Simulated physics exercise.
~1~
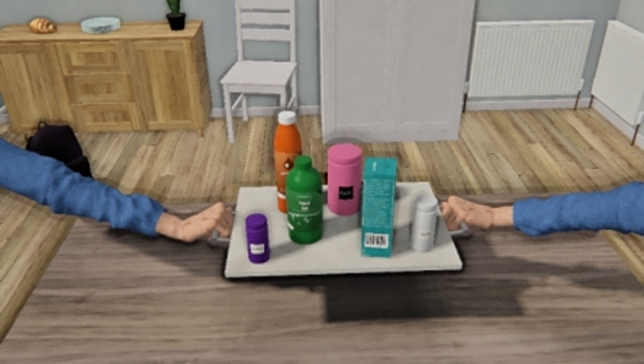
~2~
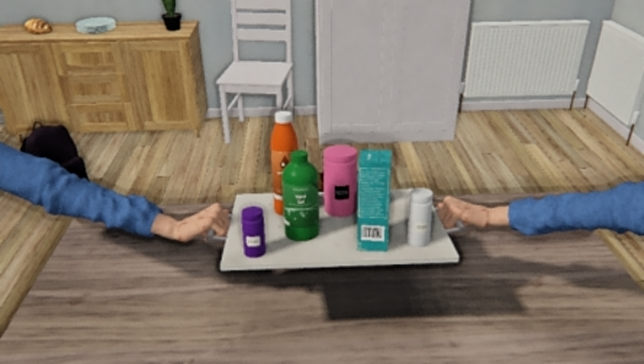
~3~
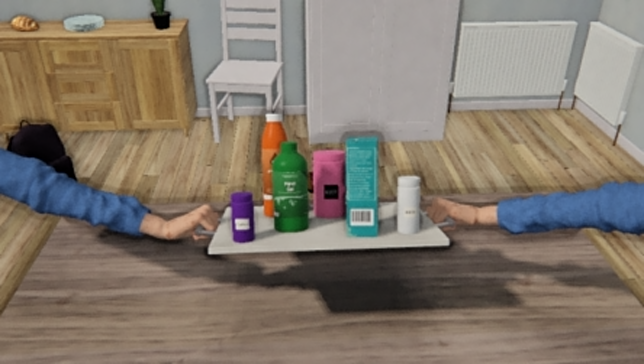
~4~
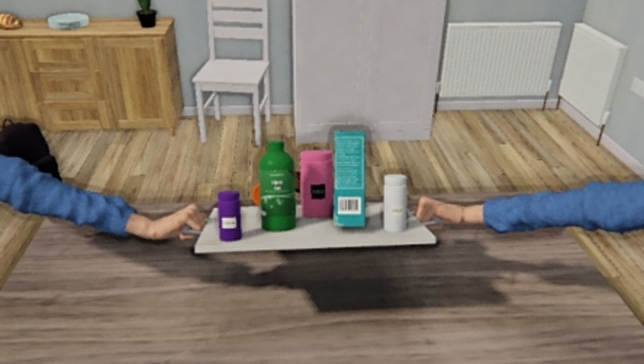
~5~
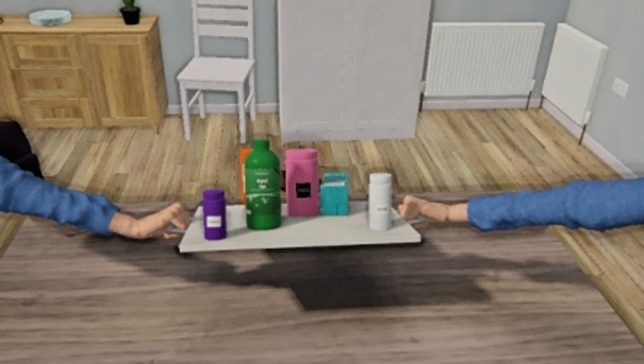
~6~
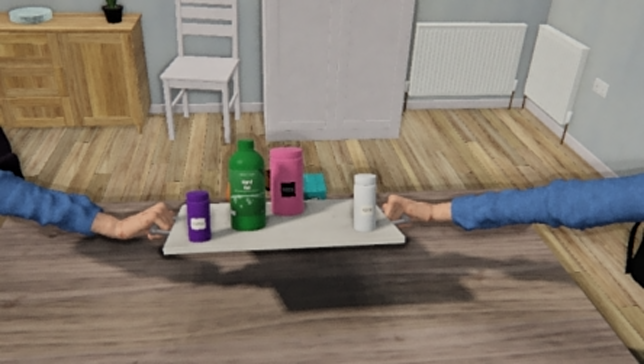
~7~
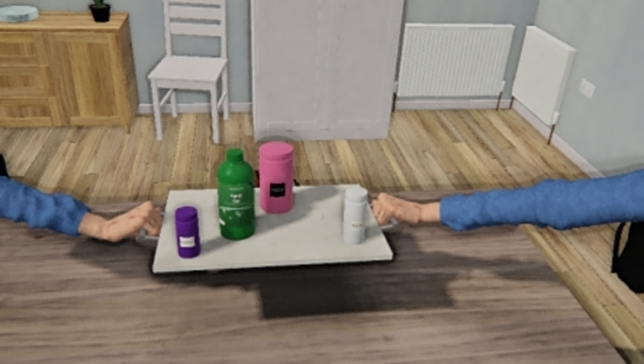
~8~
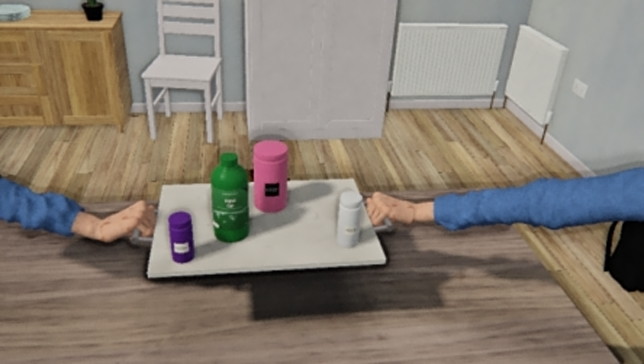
A tray held in two hands tips away, dropping an orange bottle then a turquoise carton off its far edge, then levels with four containers upright.
